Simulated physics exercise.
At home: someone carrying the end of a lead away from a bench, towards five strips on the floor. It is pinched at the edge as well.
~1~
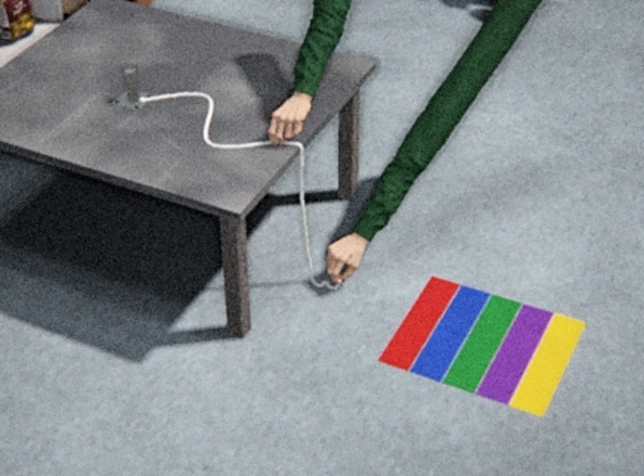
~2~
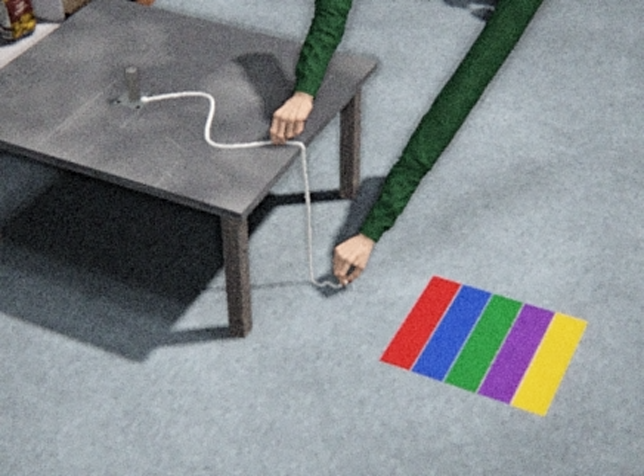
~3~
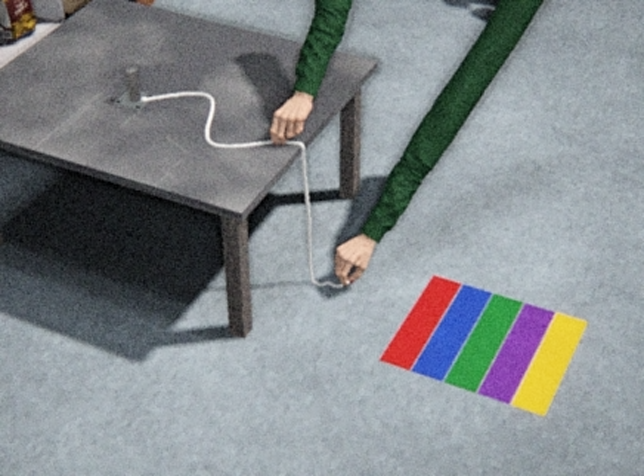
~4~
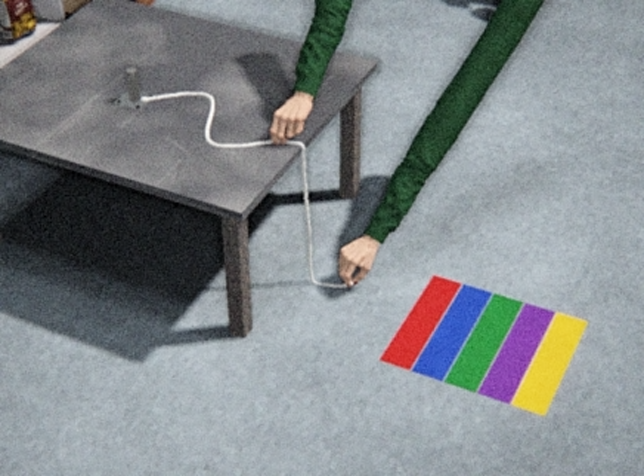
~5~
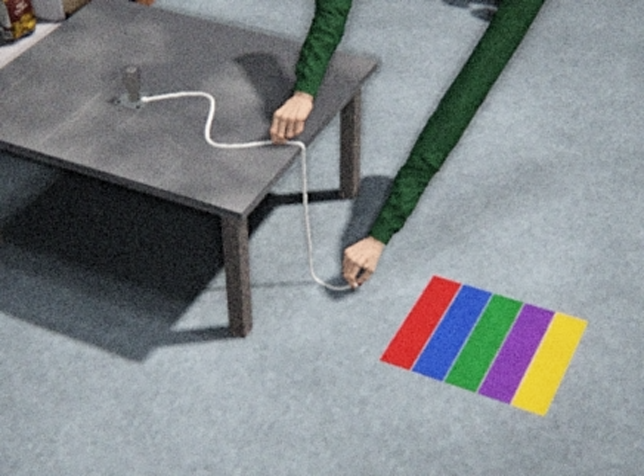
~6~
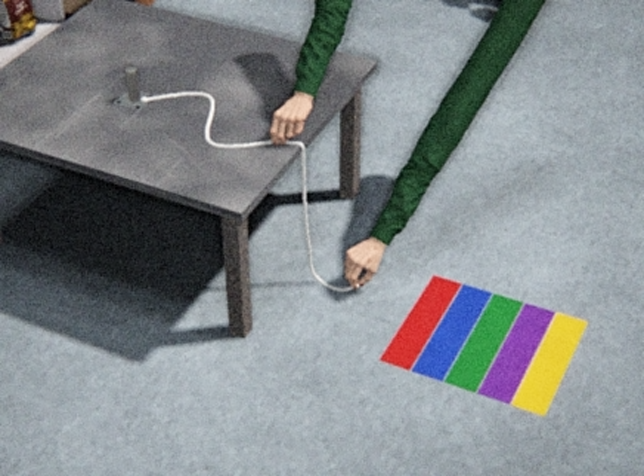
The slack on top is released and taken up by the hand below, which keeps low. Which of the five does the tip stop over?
The end stops over the purple strip.
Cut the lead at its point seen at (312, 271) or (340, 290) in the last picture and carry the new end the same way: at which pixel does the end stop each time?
Try by try, around (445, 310) and (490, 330).
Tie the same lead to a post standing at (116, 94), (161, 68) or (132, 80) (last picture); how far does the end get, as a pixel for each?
The places are (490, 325), (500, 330) and (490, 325).
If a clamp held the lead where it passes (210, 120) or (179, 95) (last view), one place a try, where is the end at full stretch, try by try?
The places are (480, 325) and (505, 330).
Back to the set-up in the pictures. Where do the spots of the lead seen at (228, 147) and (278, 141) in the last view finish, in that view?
They go to (296, 144) and to (335, 176).
A little later, end near (456, 316); over blue.
Next, end near (497, 329); over green.
When it is tight, end near (520, 336); over purple. It gets as far as the purple strip.
